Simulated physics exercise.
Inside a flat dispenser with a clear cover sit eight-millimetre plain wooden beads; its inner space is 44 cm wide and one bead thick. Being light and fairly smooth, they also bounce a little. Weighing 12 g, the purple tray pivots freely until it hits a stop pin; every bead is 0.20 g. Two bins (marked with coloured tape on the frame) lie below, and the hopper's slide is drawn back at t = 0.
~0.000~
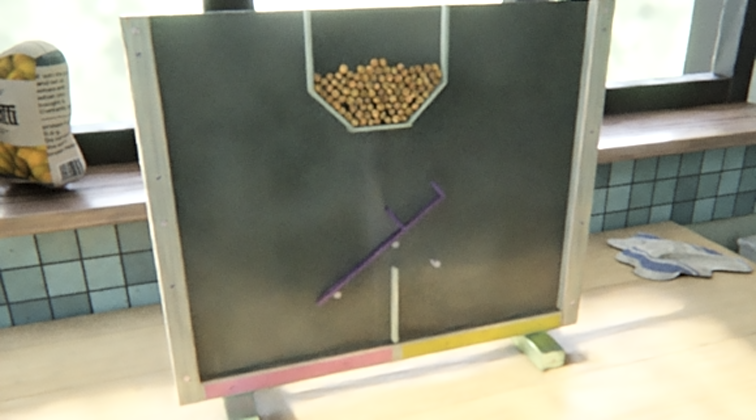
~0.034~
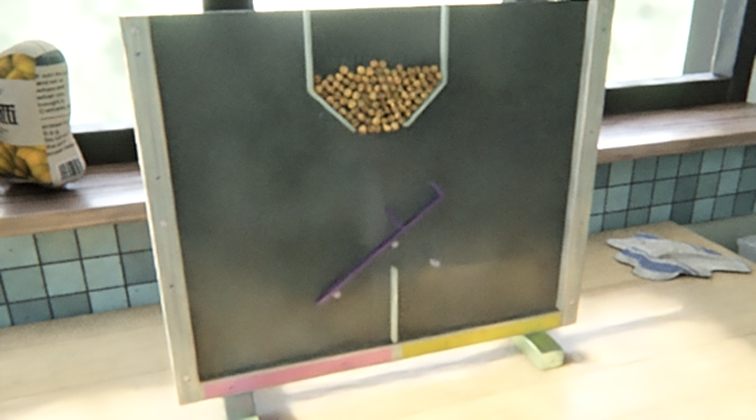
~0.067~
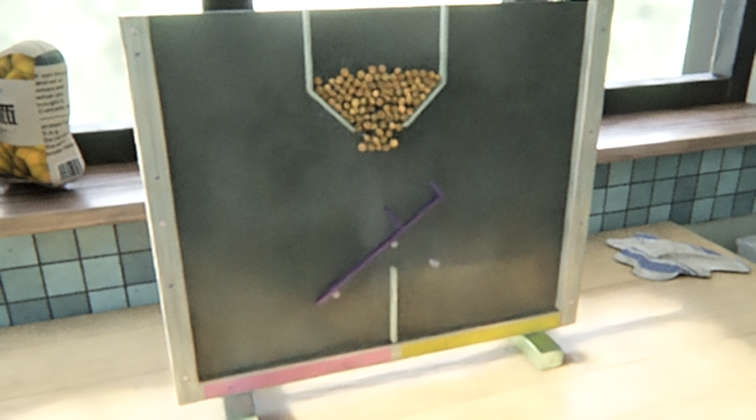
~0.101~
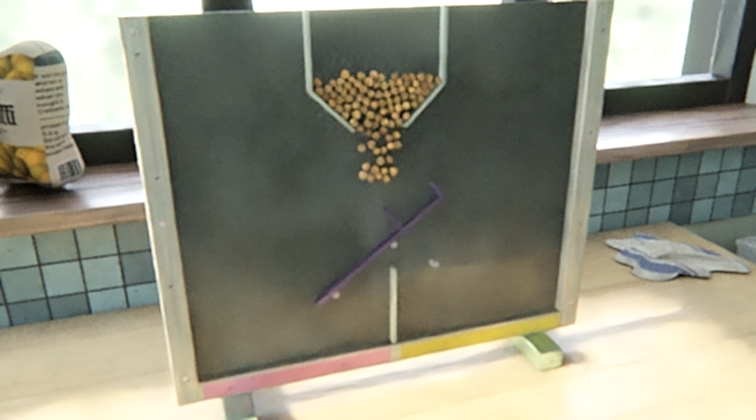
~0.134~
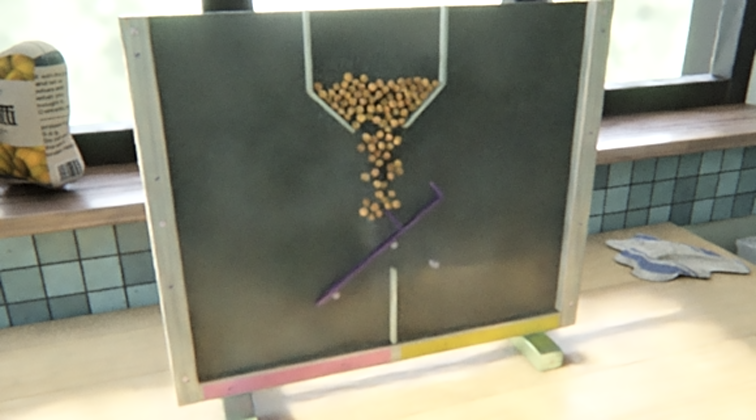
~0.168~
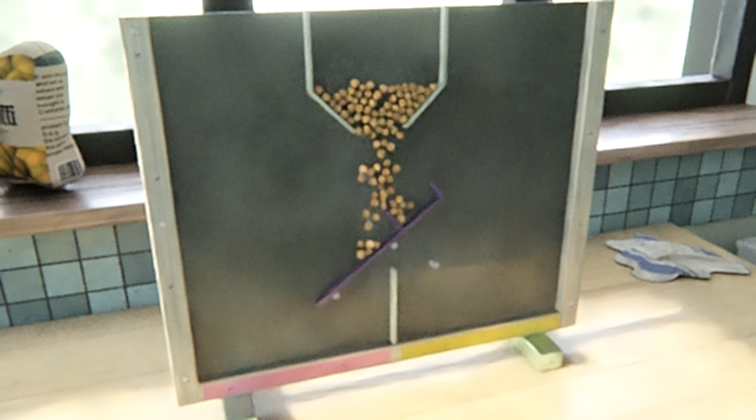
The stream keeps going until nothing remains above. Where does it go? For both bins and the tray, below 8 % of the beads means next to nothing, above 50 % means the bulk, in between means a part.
In the end the yellow bin holds very few, the Pink bin holds the majority of it, and a moderate fraction lands on the tray.
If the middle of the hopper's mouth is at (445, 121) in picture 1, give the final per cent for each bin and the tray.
Final per cent - yellow bin: 80, pink bin: 0, tray: 20.
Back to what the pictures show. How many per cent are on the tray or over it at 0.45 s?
Some 55 percent.
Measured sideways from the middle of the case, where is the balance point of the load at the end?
Some 11 cm left of it.
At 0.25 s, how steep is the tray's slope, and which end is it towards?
Tilt: About 35 degrees; low end: Left.
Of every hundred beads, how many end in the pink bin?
My guess would be some 80 in a hundred.
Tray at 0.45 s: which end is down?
Left.
After 0.45 s 100 % have left the hopper; tray left end down 37°; on or over it 55 %, past it to the left 45 %, to the right 0 %.
After 0.80 s 100 % have left the hopper; tray left end down 37°; on or over it 20 %, past it to the left 80 %, to the right 0 %.
All still by 1.8 s, yellow bin 0 %, pink bin 80 %, tray 20 %; tray left end down 37°.
